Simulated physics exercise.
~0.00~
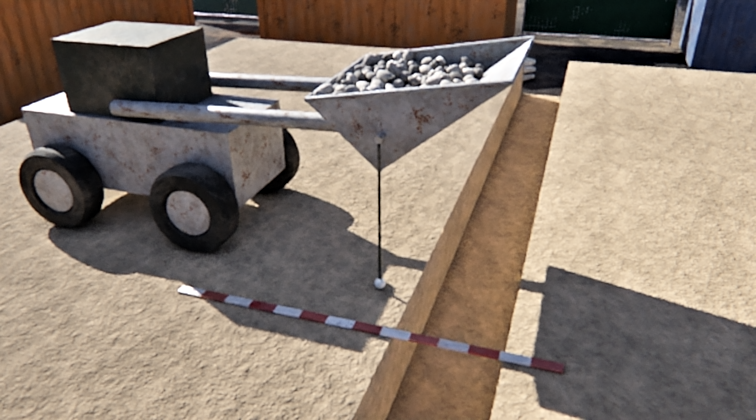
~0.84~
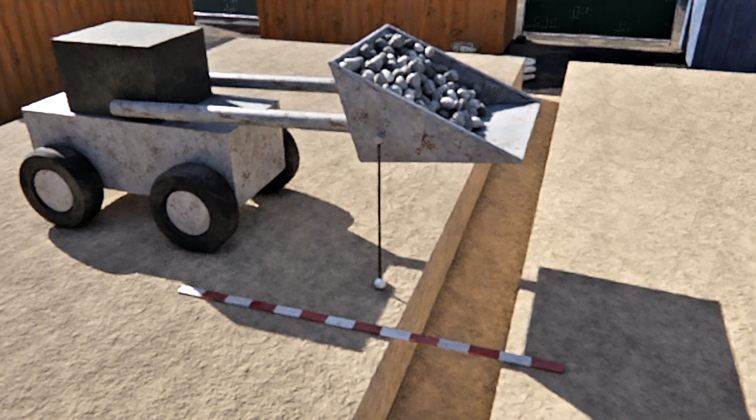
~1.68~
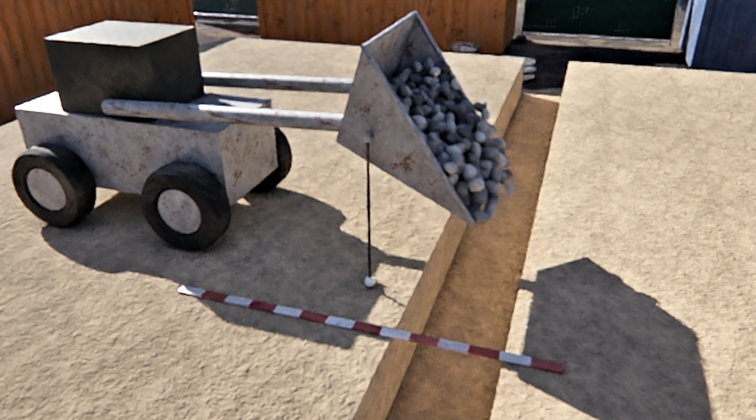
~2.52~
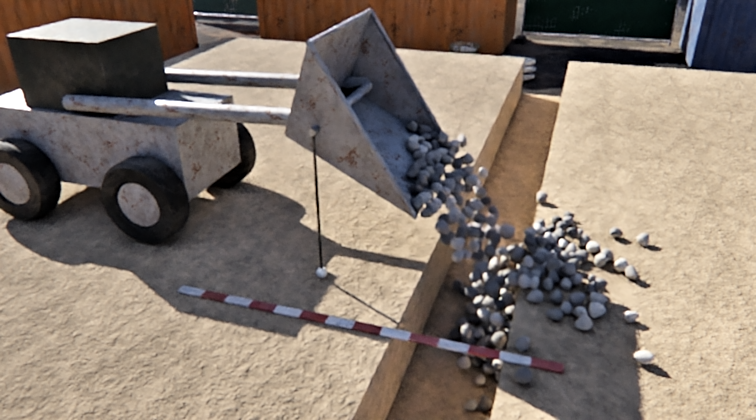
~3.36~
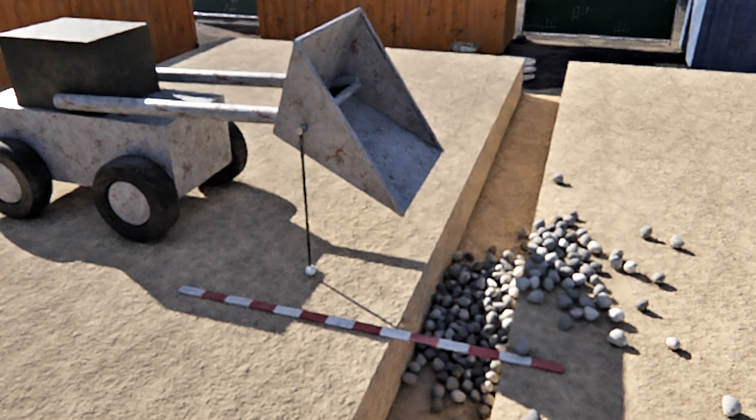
A loader tips its bucket, spilling grey cobbles into and beyond a trench while backing left.
